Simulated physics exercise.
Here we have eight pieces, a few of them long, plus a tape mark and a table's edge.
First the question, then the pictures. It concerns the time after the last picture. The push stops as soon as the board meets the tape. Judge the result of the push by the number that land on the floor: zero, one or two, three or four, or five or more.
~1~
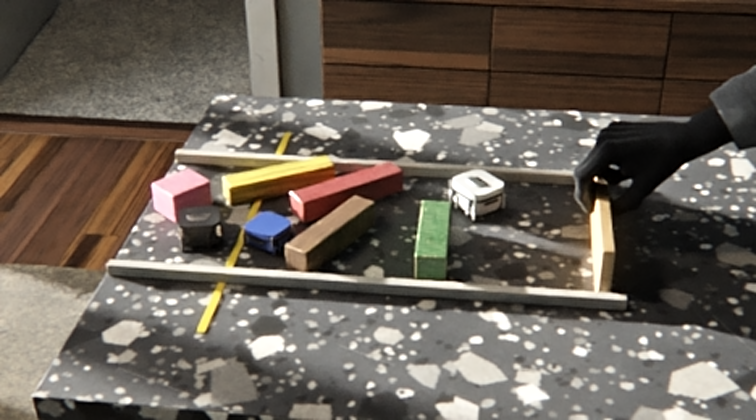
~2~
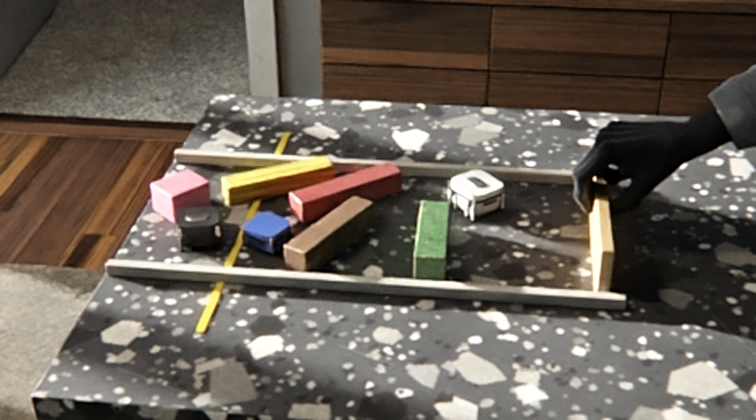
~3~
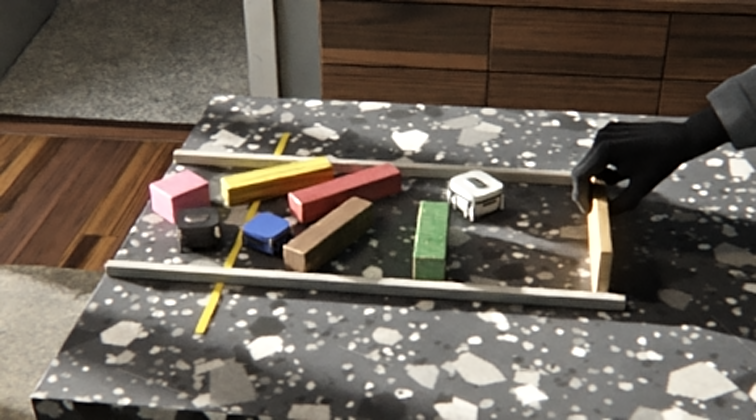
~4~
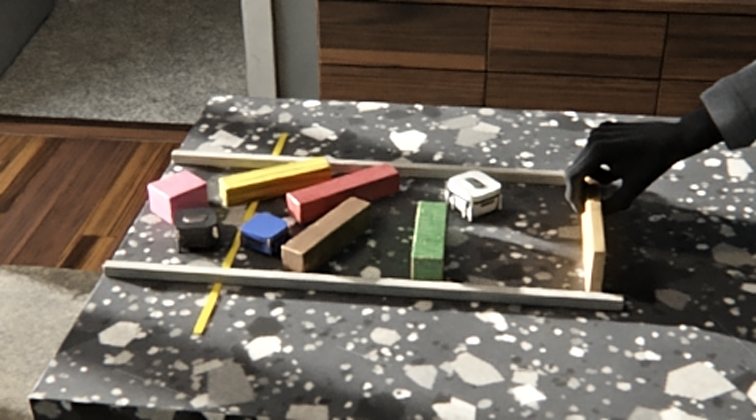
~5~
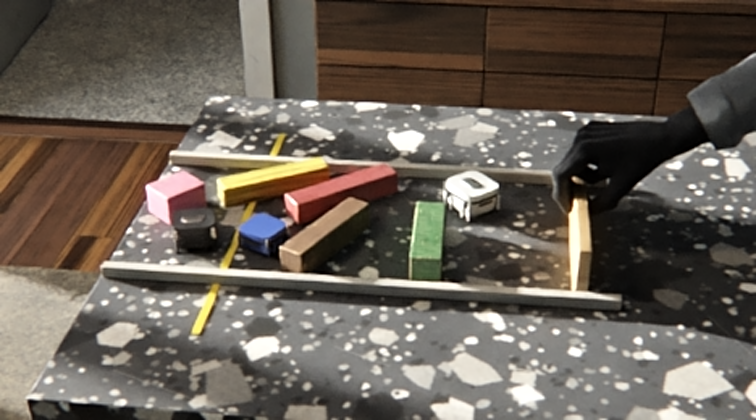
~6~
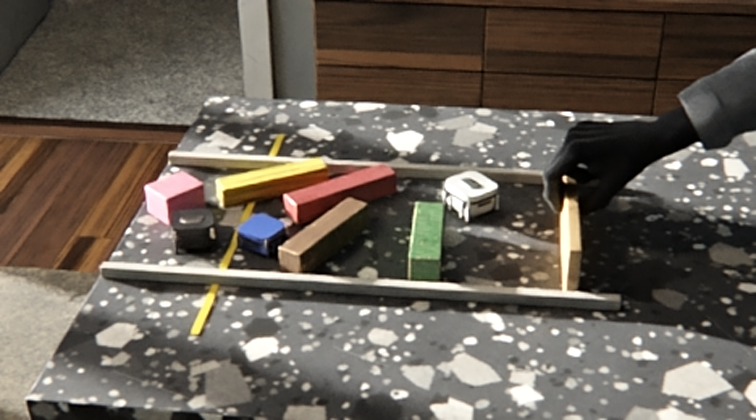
After the push, only one or two have dropped.
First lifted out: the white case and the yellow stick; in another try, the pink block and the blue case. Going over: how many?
The number fallen is 0, and in the other try 0.
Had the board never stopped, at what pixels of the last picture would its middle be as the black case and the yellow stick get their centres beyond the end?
For the black case, about (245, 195); for the yellow stick, about (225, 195).
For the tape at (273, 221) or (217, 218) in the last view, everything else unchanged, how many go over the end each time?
Respectively 0 and 3.
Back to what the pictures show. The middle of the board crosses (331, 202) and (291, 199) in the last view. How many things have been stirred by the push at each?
At the one place 6, at the other 8.
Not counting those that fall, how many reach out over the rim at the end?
Count: 2.
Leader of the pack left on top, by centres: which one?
The black case finishes closest.
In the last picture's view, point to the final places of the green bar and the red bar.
In the last picture they sit at about (219, 231) and about (206, 180).
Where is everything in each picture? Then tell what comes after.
The first picture shows pink block (182, 195); black case (200, 229); yellow stick (280, 180); board (601, 216); tape (251, 218).
The second picture shows black case (199, 229); board (599, 216).
The third picture shows yellow stick (278, 181); green bar (432, 241).
The fourth picture shows pink block (179, 197); white case (474, 196).
The fifth picture shows black case (195, 231); red bar (343, 193).
The sixth picture shows pink block (176, 198); black case (194, 231); yellow stick (273, 182); board (570, 215); tape (244, 219).
Soon after, none off yet; pink block at rest near (176, 198); black case at rest near (194, 231); yellow stick at rest near (273, 182).
After that, none off yet; pink block displaced a little near (156, 202); black case displaced a little near (179, 229); yellow stick displaced a little near (225, 180).
In the end, the number that fall off is one or two; gone, pink block.
